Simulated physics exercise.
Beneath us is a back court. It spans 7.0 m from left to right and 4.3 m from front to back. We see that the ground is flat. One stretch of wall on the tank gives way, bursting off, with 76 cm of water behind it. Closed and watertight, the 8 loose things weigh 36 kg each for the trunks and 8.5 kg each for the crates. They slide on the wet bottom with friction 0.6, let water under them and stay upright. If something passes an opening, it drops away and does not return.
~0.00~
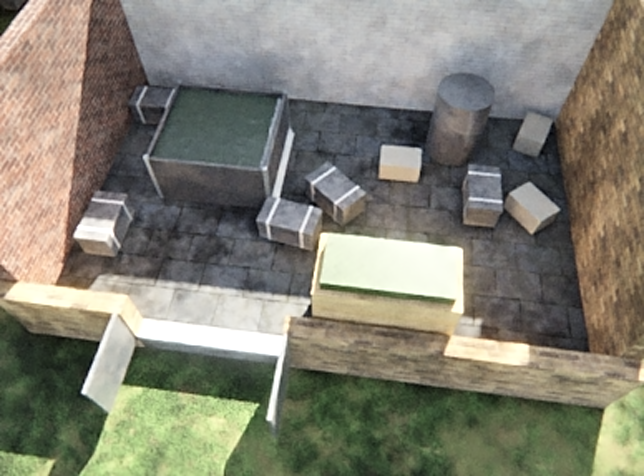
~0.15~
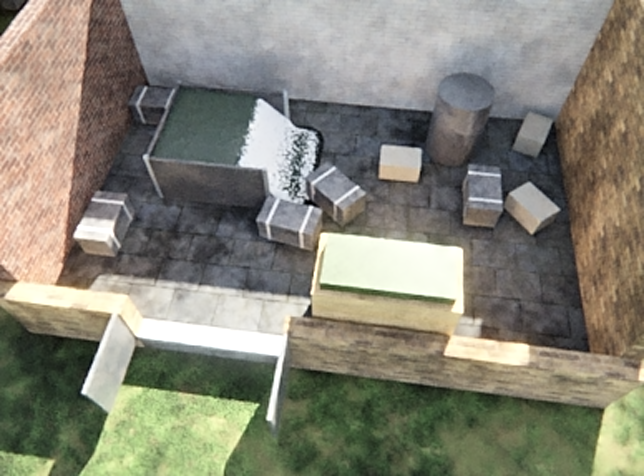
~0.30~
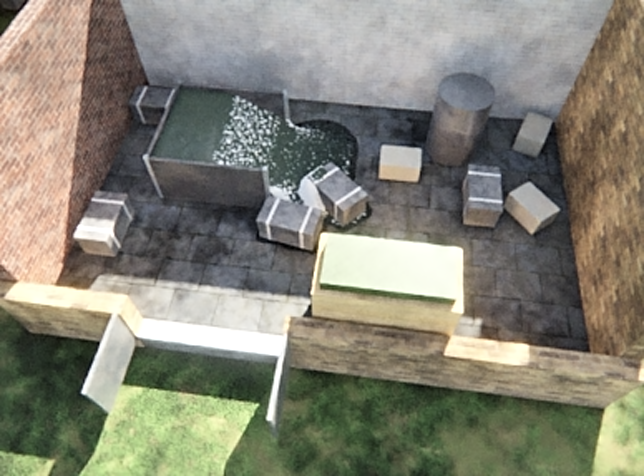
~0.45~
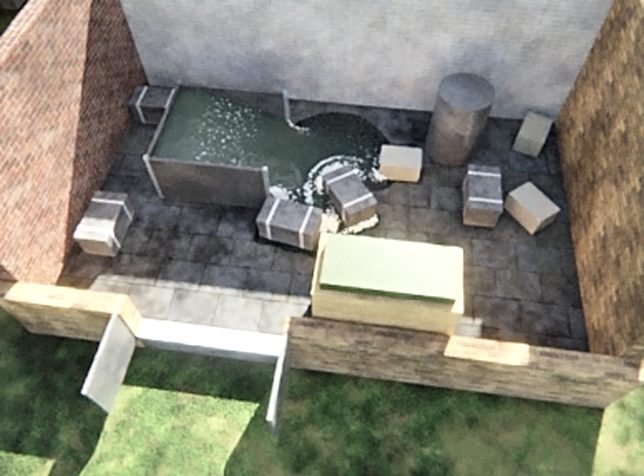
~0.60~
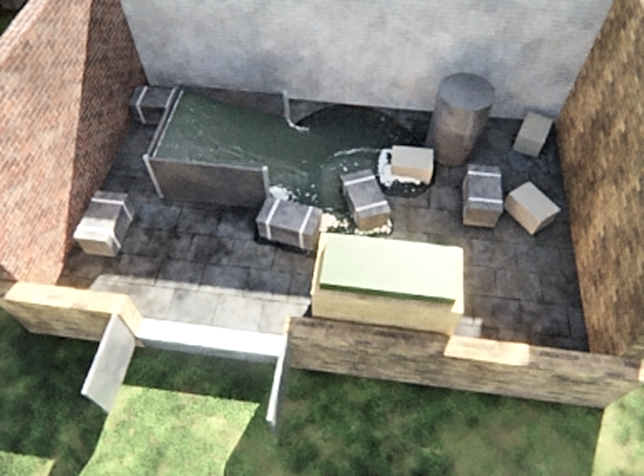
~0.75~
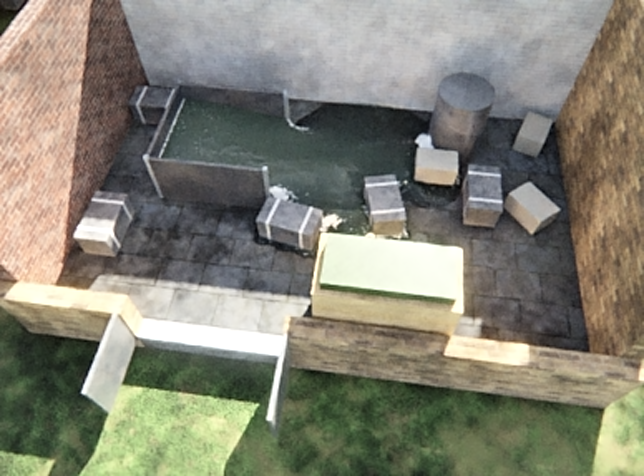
In a walled back court, a raised tank of dark green water stands among scattered crates and boxes. Part of its right side bursts away, and foaming water pours across the paving. The flow pushes a strapped trunk rightward, then shifts a pale crate toward the round column while the others stay put.
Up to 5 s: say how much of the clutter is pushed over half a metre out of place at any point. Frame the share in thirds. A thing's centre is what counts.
Seems to me it will amount to a middle share.
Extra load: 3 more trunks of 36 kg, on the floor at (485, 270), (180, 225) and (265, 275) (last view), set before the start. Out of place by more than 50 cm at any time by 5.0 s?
In order: Beyond it, within it, within it.
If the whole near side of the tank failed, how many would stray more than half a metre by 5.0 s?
Then the count would be 1.
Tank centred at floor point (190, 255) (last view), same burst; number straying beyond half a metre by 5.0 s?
Count: 6.
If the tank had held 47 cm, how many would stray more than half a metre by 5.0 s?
It would come to 4 of them.
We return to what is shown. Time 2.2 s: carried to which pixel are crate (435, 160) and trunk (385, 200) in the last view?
They end up about (510, 136) and (557, 256) in the last view.
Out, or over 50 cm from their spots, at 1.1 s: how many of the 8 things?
2 of them.
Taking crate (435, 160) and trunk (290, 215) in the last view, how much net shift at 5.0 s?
Going in order, that's 200 cm for one and 0 cm for the other.
After 1.1 s 2 of 8 are over 50 cm from their spots; 1 afloat.
After 2.2 s 3 of 8 are over 50 cm from their spots; 4 afloat.
After 3.5 s 3 of 8 are over 50 cm from their spots; 5 afloat.
After 5.0 s 4 of 8 are over 50 cm from their spots, and 5 have been at some point; 5 afloat.
